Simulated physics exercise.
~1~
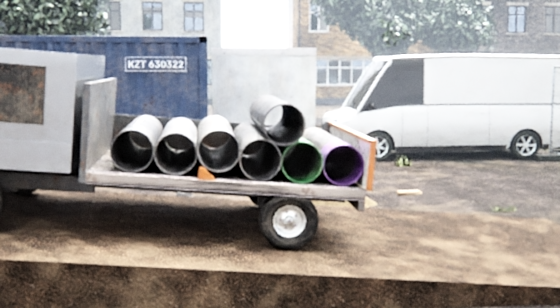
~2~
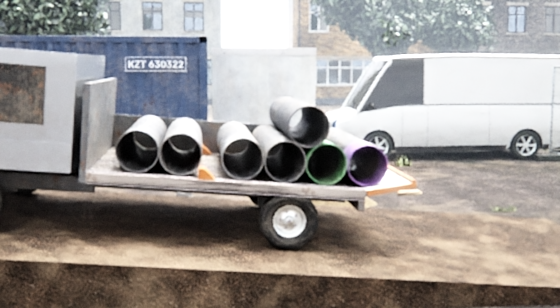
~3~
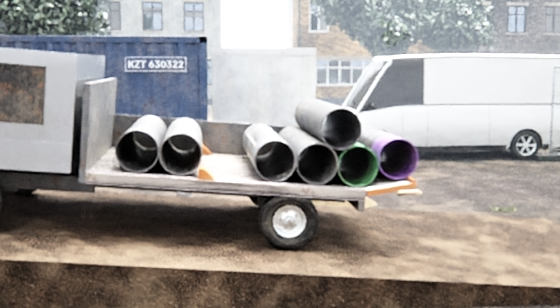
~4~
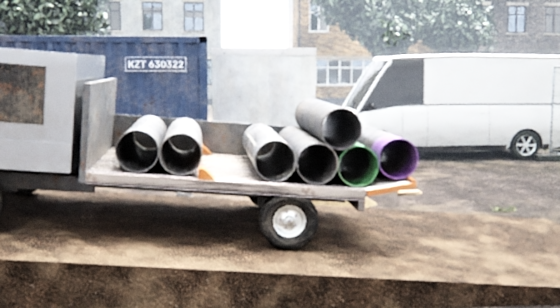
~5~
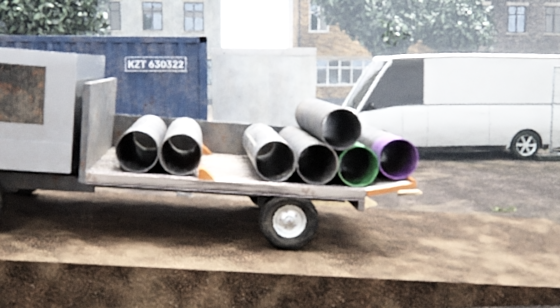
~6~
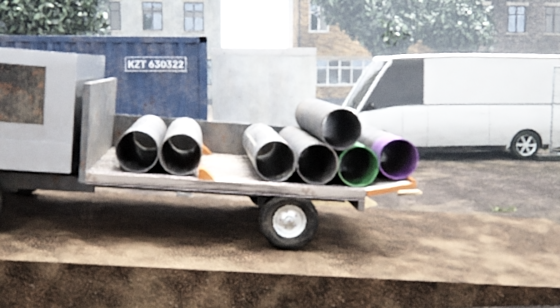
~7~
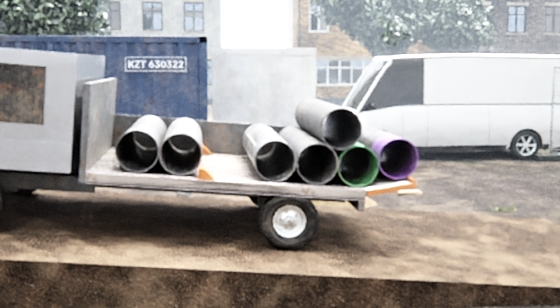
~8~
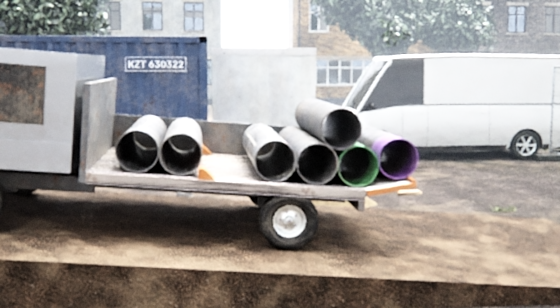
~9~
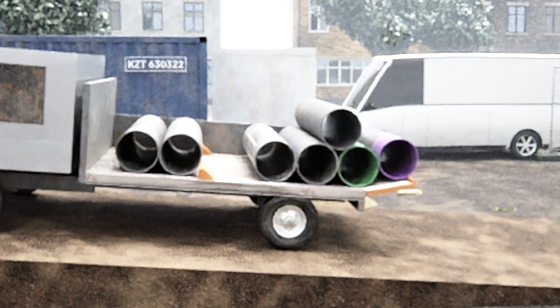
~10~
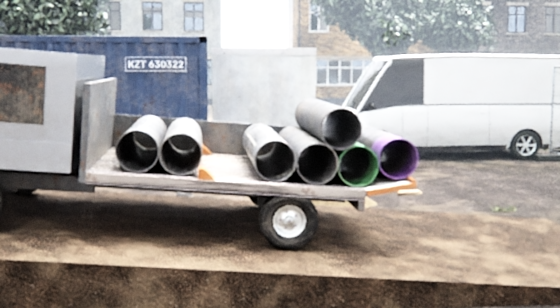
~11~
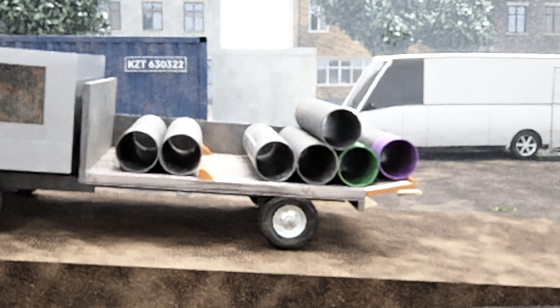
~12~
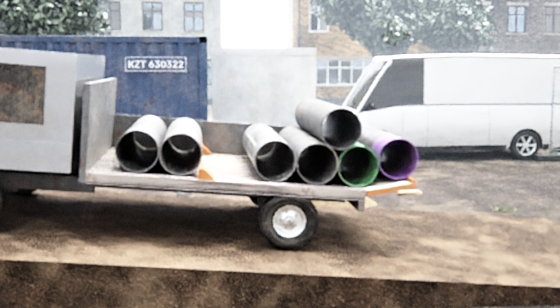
At first, seven hollow pipes lie end-on across the bed of a pick-up, six in a row and one resting on top, with a green-marked pipe and a purple-marked one nearest the closed tailgate. The tailgate drops open to the right, and the pipes beyond the orange chock roll that way, while the two at the left stay behind it. The purple pipe rolls onto the lowered gate and stops near its edge, with the green one close behind. The upper pipe still rests on top. Everything then stays still, with no pipe off the truck.
